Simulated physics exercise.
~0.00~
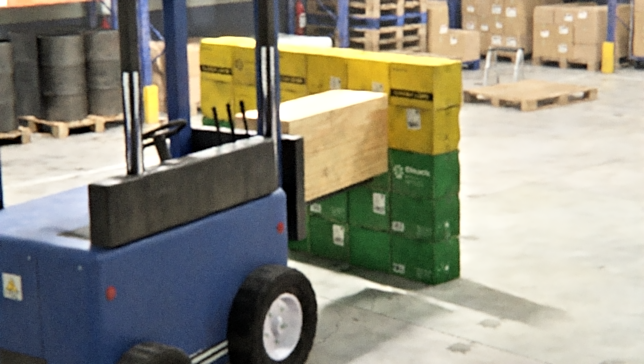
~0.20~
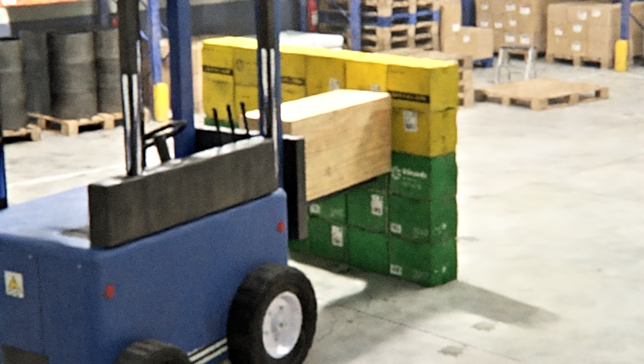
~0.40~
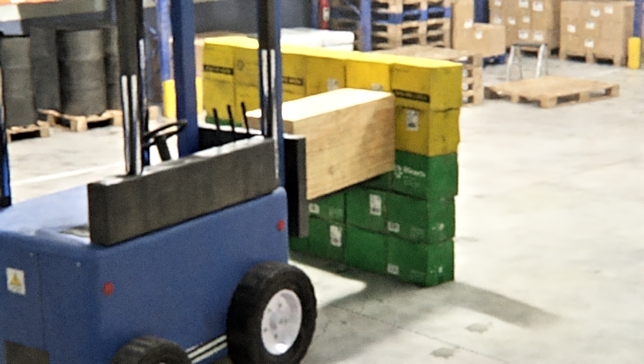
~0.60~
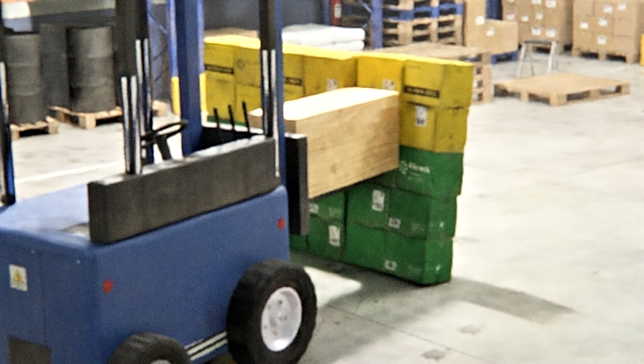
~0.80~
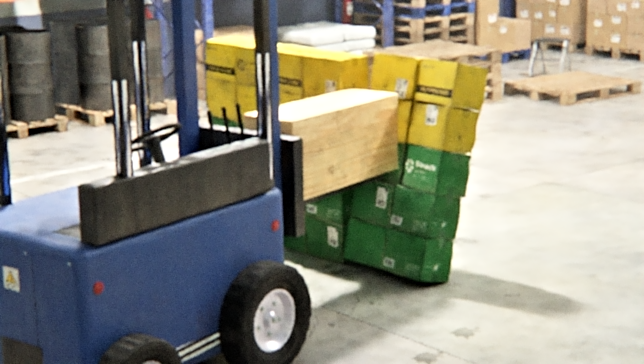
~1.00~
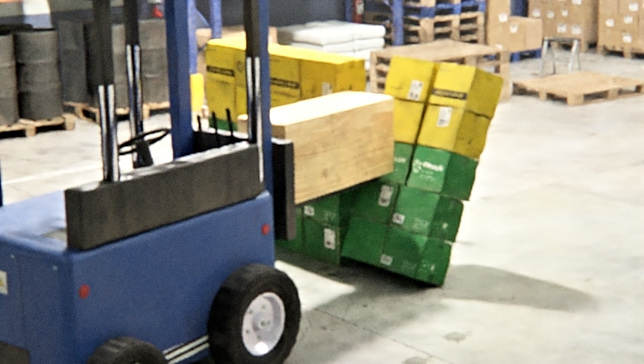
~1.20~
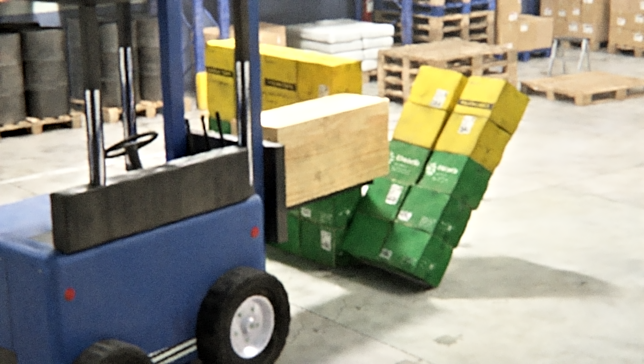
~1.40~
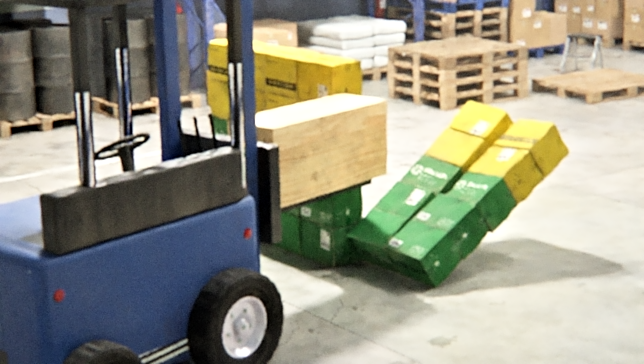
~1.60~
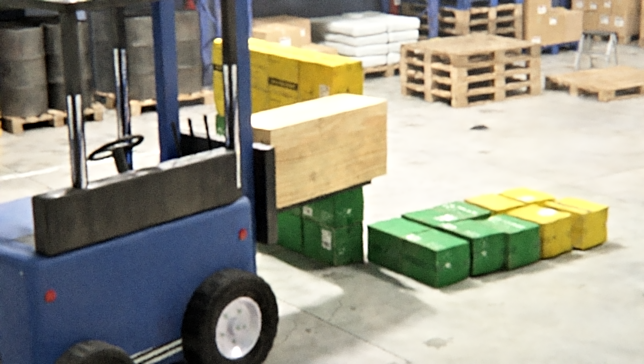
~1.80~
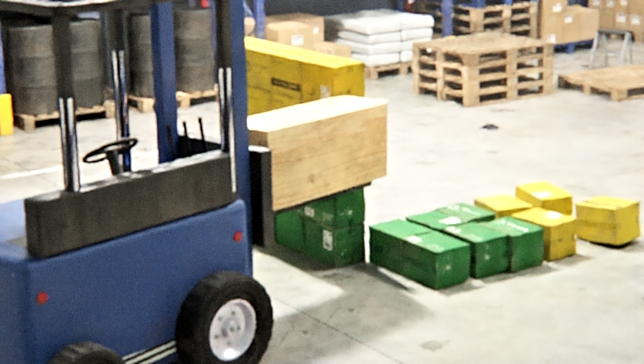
At the start, a blue lift truck holds a pale wooden case against a straight wall of yellow cartons stacked on green ones in a warehouse. The case pushes into the wall, and the columns at the right end begin to lean away to the right. A gap opens beside the case as the leaning section tips farther, its cartons staying together. It topples and lands flat on the floor, where the yellow cartons at the far end spread slightly apart. The truck stays put, with the rest of the wall still standing behind the case.
